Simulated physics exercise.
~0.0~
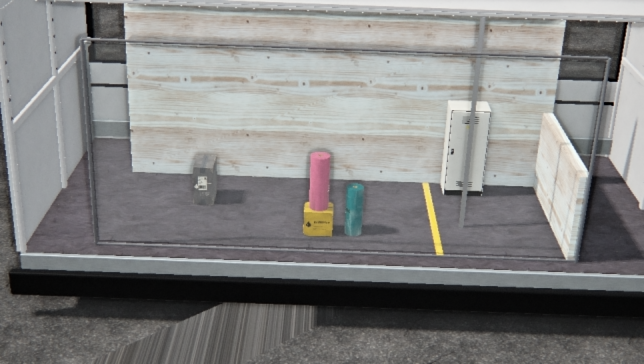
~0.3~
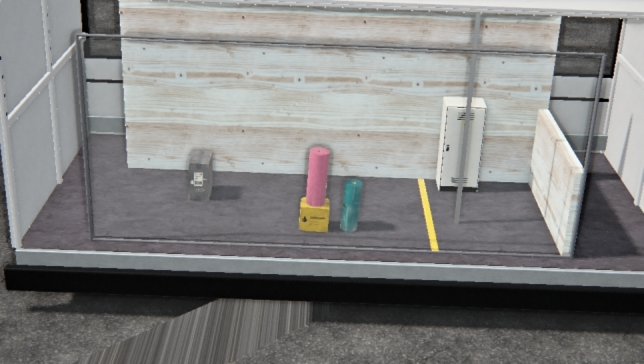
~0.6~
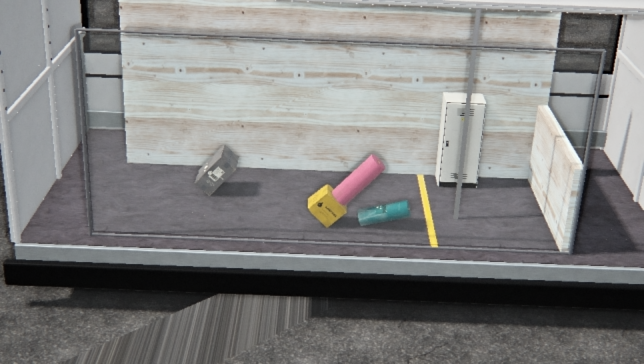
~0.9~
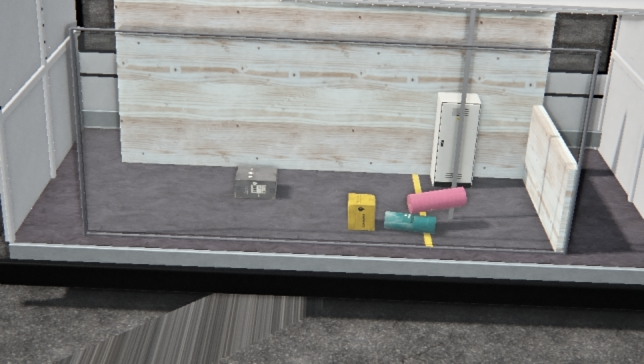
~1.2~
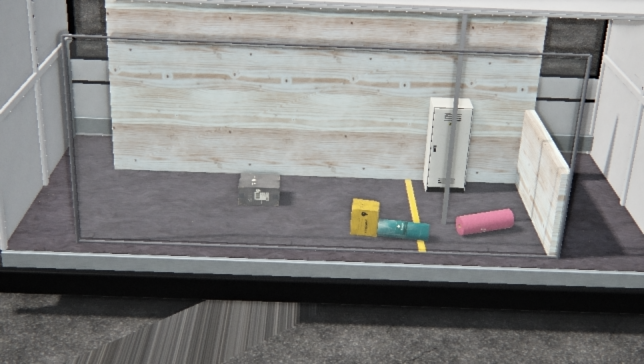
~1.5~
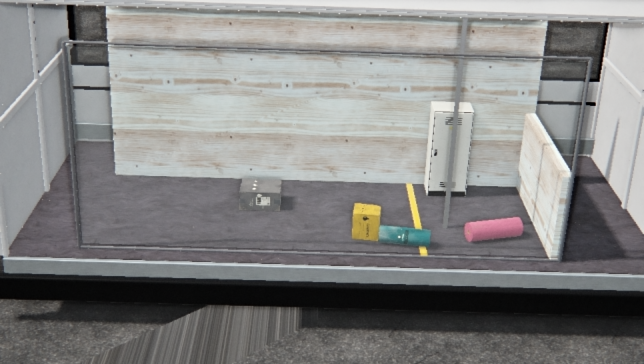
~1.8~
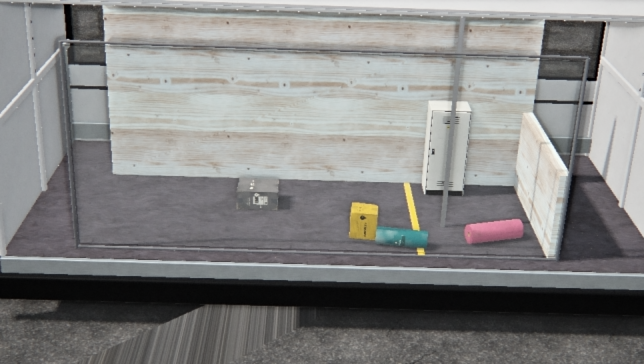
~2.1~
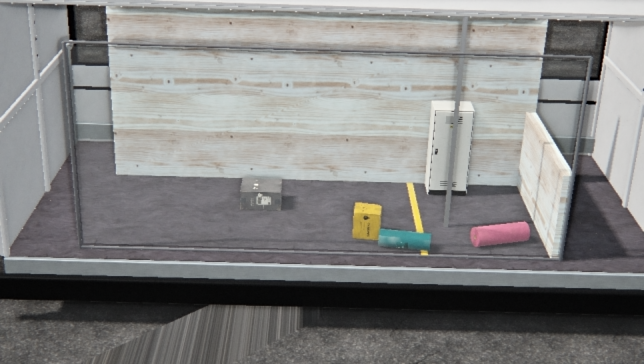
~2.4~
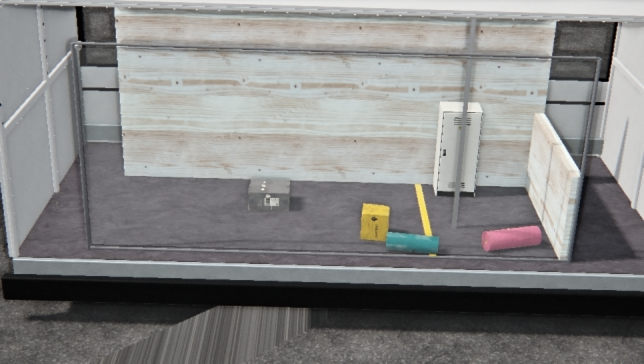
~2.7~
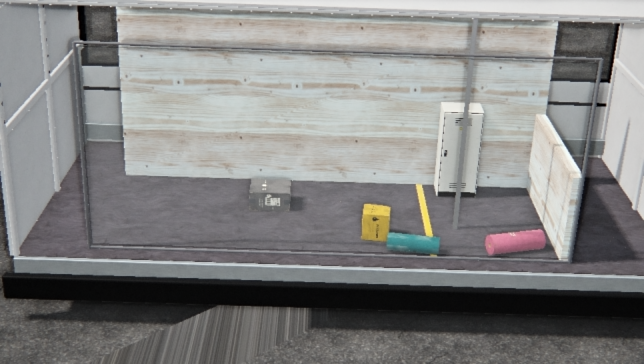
In an open-fronted bay with a wooden back wall, an upright pink roll, teal roll and grey pack topple rightward while a yellow carton tips over; the pink roll rolls across the yellow line and rests beyond it, the others stopping short.
